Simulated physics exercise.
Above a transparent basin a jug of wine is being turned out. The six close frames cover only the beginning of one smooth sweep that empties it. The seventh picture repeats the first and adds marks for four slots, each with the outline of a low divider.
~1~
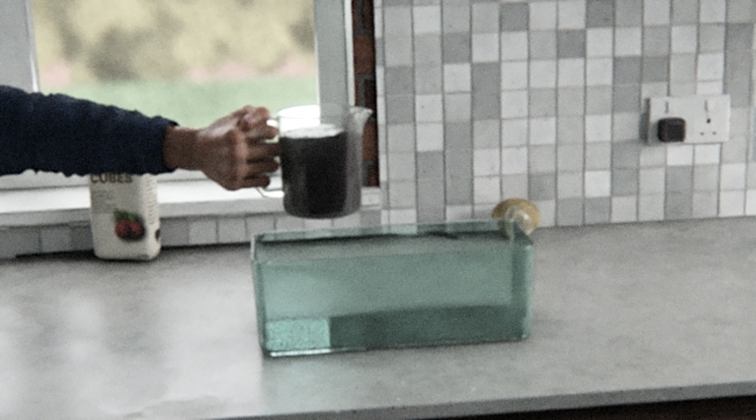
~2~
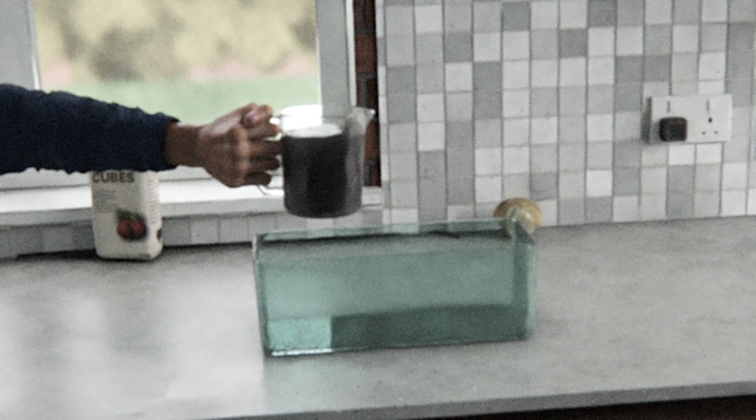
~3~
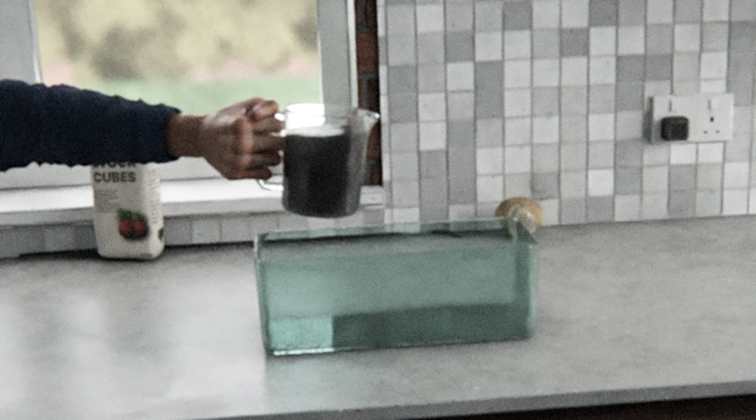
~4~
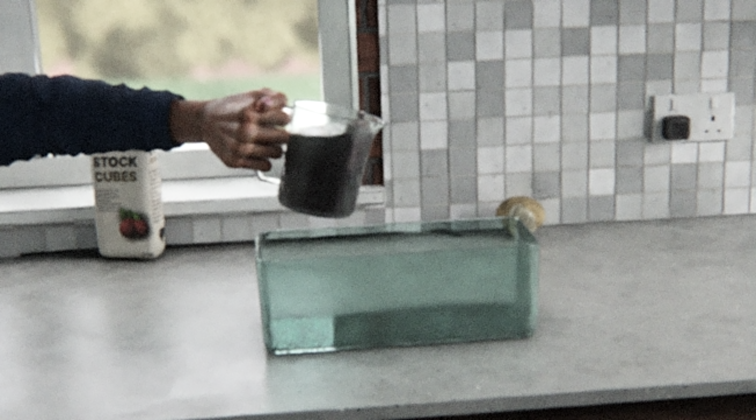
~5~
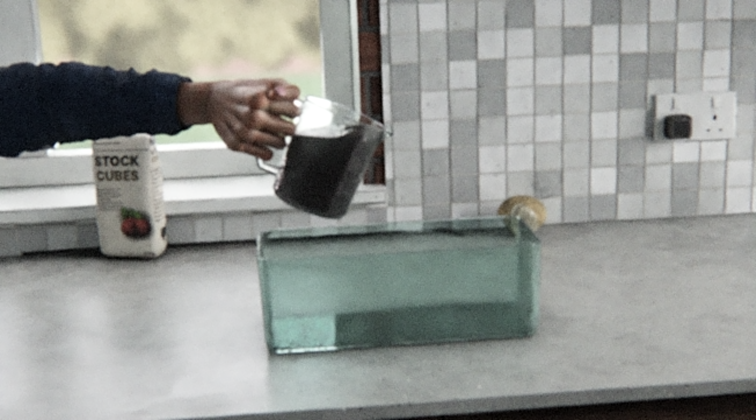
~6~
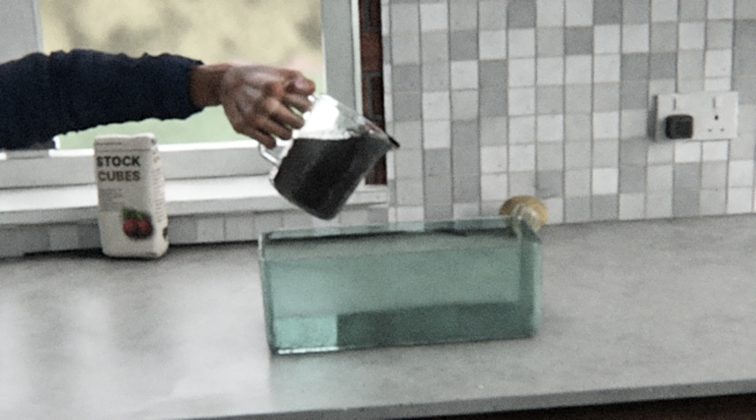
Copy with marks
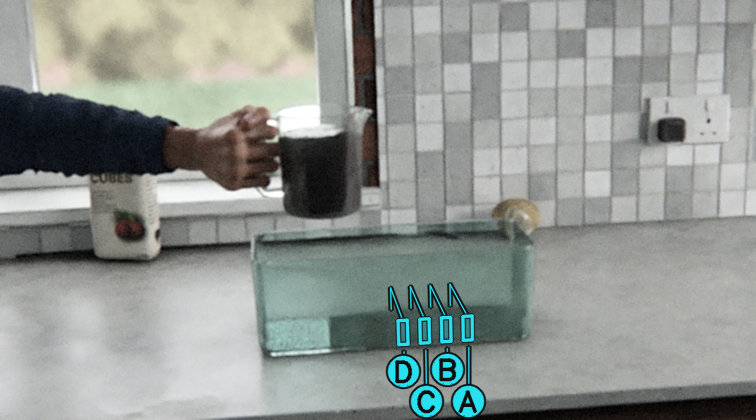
The clip opens with a hand holding a glass jug of dark liquid upright above a clear, greenish basin of water on a kitchen counter, beside a stock cubes carton. The hand gradually tilts the jug to the right, until the dark liquid reaches its lip.
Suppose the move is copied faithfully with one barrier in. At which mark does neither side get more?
Place B does it best.
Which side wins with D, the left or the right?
The right one.
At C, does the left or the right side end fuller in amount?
The right one.
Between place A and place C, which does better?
Place C.
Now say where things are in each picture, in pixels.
Upright, lip at (371, 111); basin from (260, 354) to (532, 336); nothing has left yet.
Upright, lip at (374, 112); nothing has left yet.
Tipped about 6°, lip at (379, 116); nothing has left yet.
Tipped about 14°, lip at (385, 123); nothing has left yet.
Tipped about 24°, lip at (392, 133); nothing has left yet.
Tipped about 36°, lip at (397, 146); wine is over the lip, down to (397, 146).
On the marked copy, A at (468, 346); B at (447, 348); C at (425, 349); D at (404, 351).
With A, about 92 % ends left of the wall and 6 % right of it.
With B, about 52 % ends left of the wall and 47 % right of it.
With C, about 20 % ends left of the wall and 79 % right of it.
With D, about 8 % ends left of the wall and 91 % right of it.
